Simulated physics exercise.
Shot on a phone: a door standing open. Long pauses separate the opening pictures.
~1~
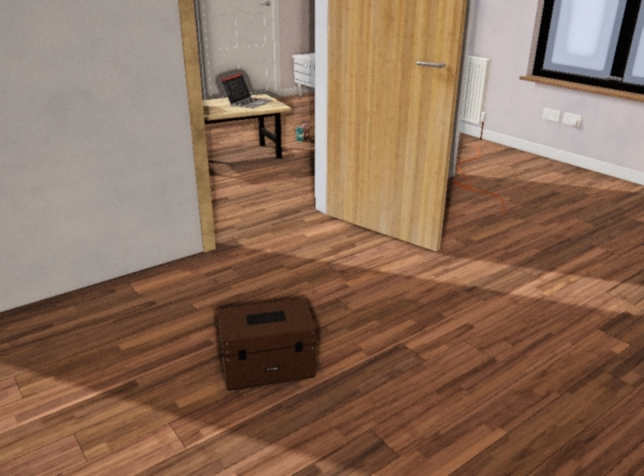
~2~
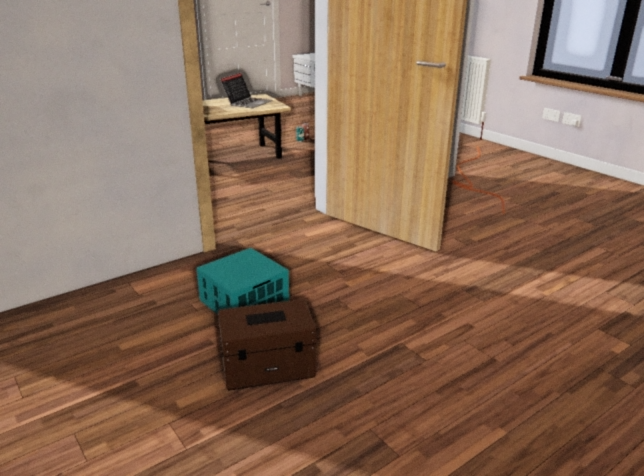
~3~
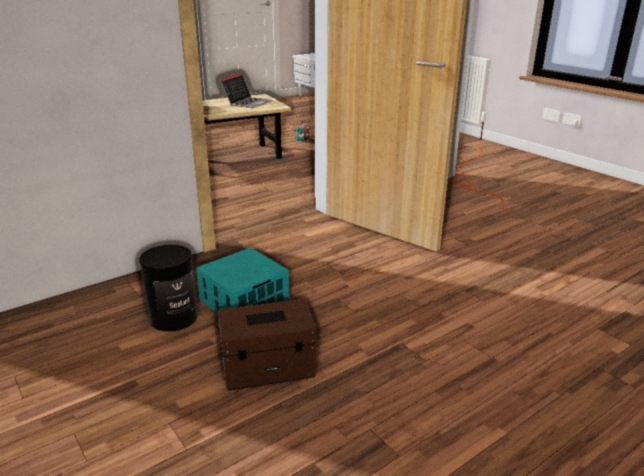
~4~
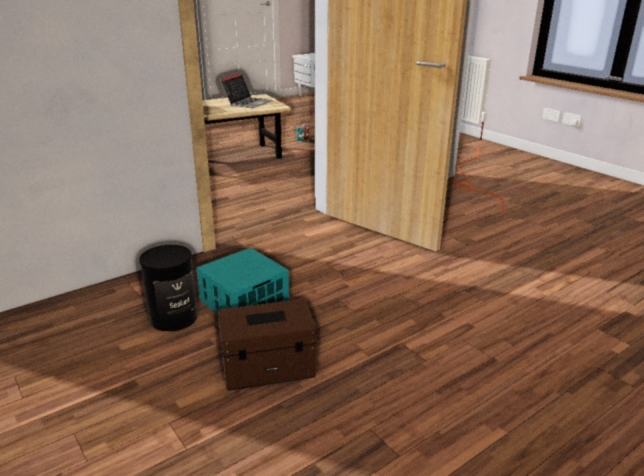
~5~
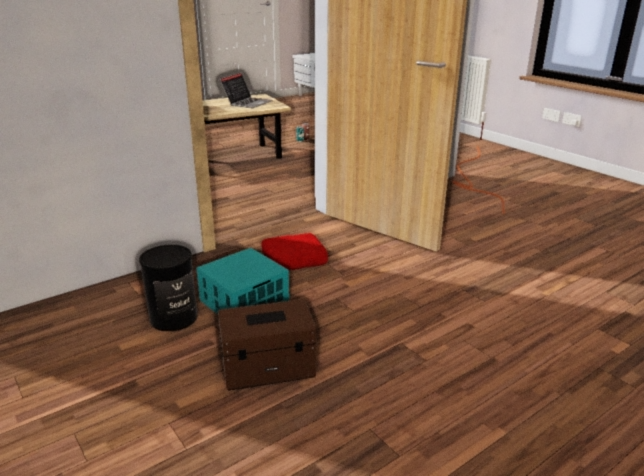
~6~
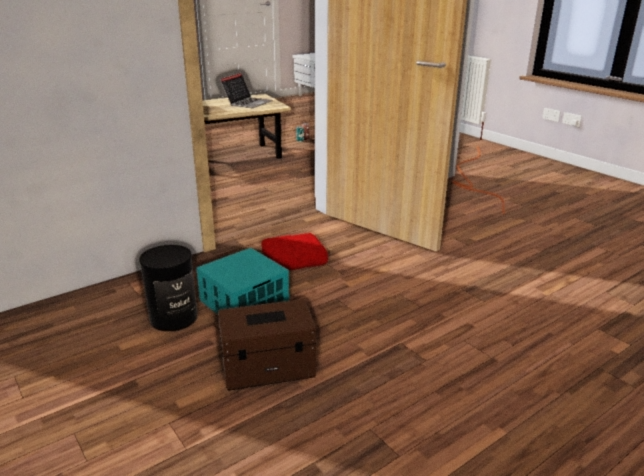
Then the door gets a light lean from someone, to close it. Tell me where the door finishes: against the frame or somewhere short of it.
You can tell the door won't budge further before the frame.
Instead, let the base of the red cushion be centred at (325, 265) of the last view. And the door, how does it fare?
Then it gets caught partway.
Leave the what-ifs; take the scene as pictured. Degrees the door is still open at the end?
Roughly 25 degrees open.
Then, 0.50 s later than the last frame, door 82° open.
Then, 0.90 s later than the last frame, door 46° open; red cushion moved a little near (277, 250).
Then, 1.00 s later than the last frame, door 37° open; red cushion moved about its own width near (260, 247).
Then, 1.10 s later than the last frame, door 27° open; red cushion moved about its own width near (242, 243).
When it is over, door 25° open; moved from the start, red cushion; the other 3 as before. End places, in pixels of the last picture, red cushion near (242, 241).
